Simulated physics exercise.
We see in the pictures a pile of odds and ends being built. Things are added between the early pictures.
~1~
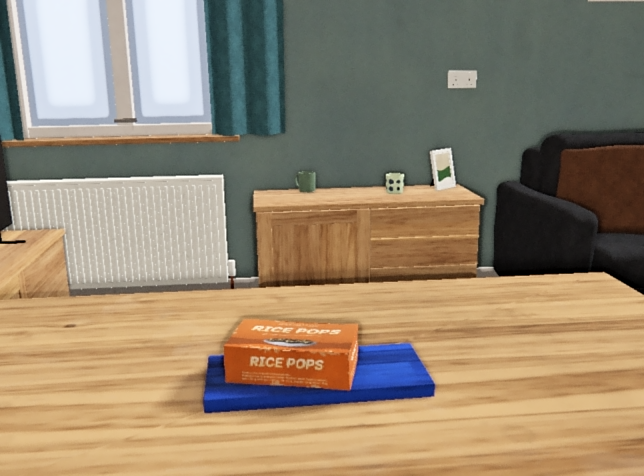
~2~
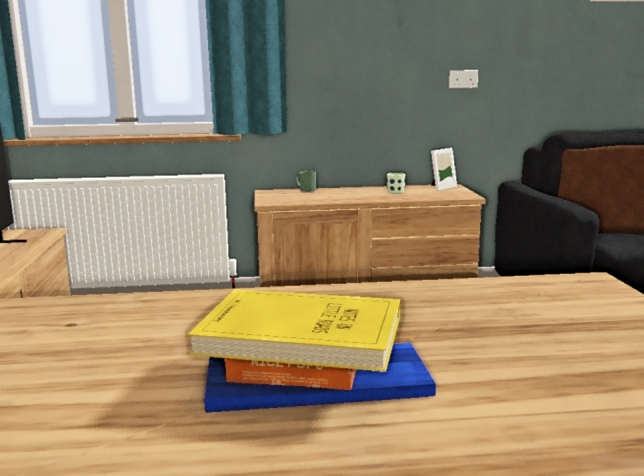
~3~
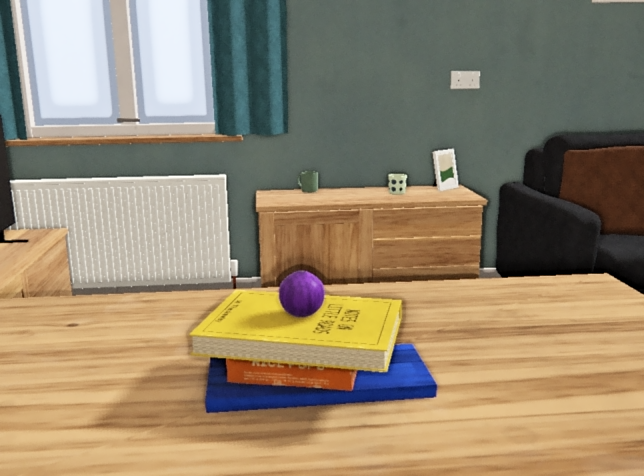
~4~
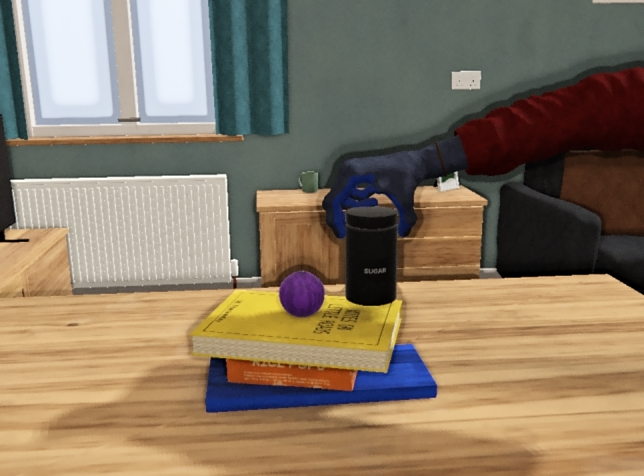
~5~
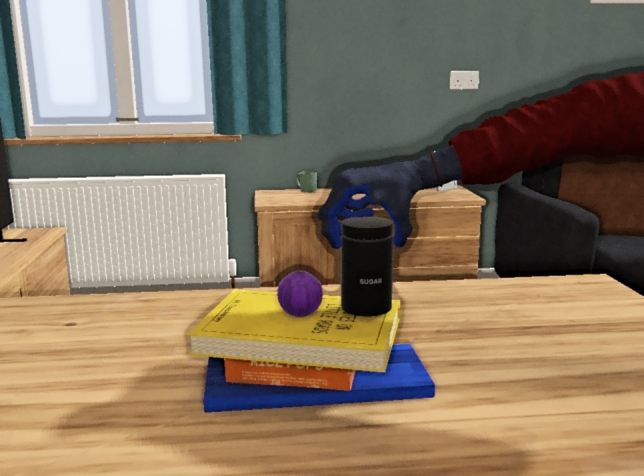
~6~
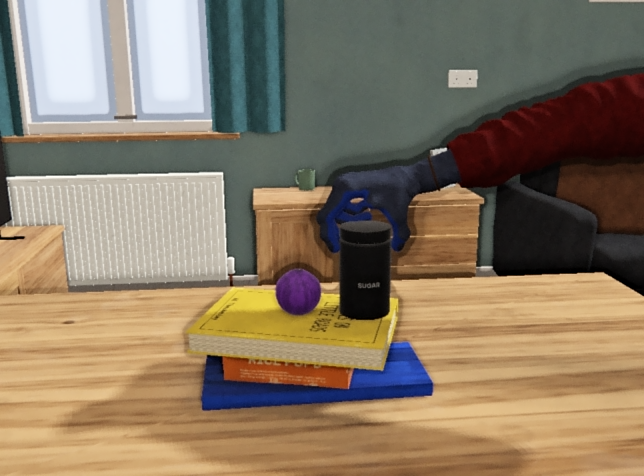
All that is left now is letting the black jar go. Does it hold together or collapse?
Looks like it is steady enough.
Then, 0.50 s on from there, no change.
Then, 1.40 s on from there, things are still on the move.
Then, 2.30 s on from there, as before.
In the end, all 5 unmoved. At the end, from the last picture's camera, black jar near (366, 272). The pile holds.
